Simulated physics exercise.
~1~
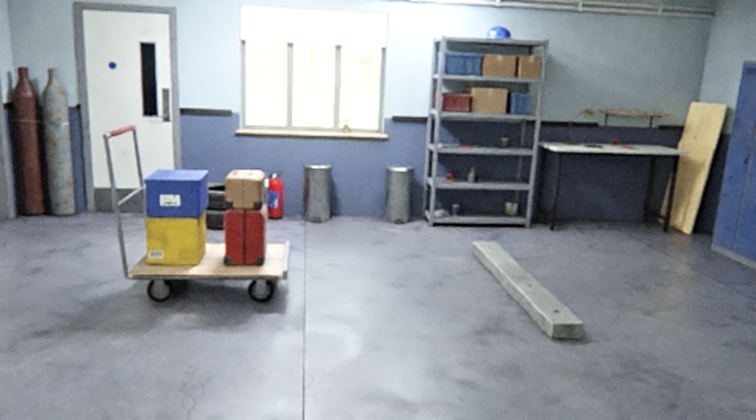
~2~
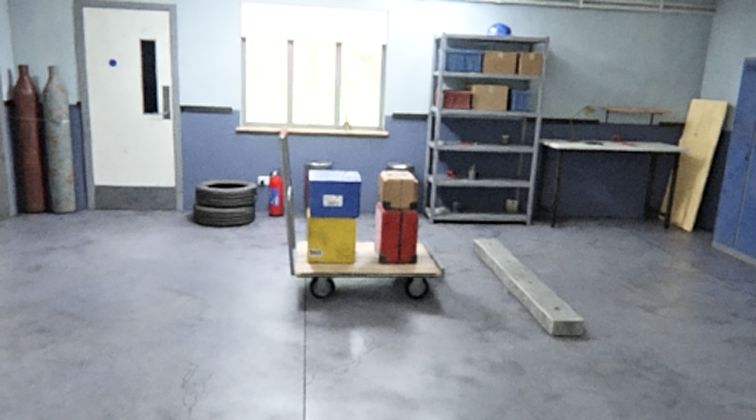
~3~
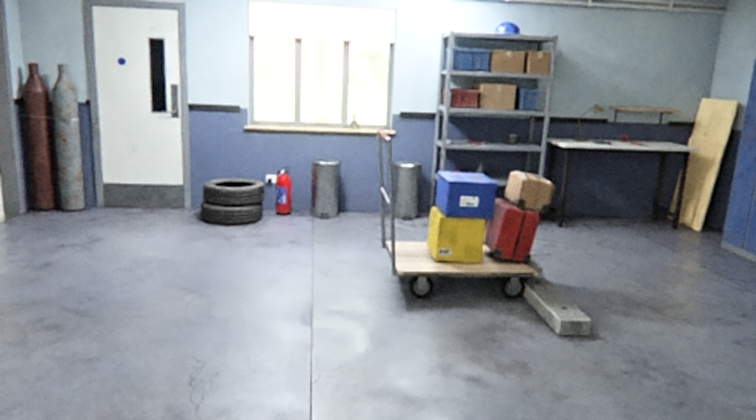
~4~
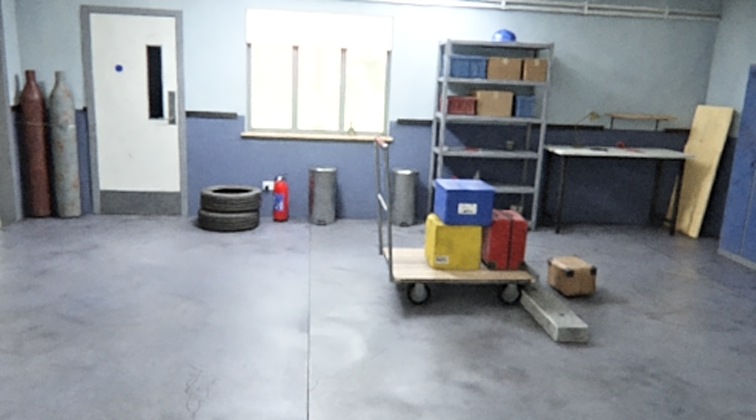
Loaded trolley rolling right across a workshop floor and stopping at a low kerb, its brown case toppling off ahead, the rest staying aboard.
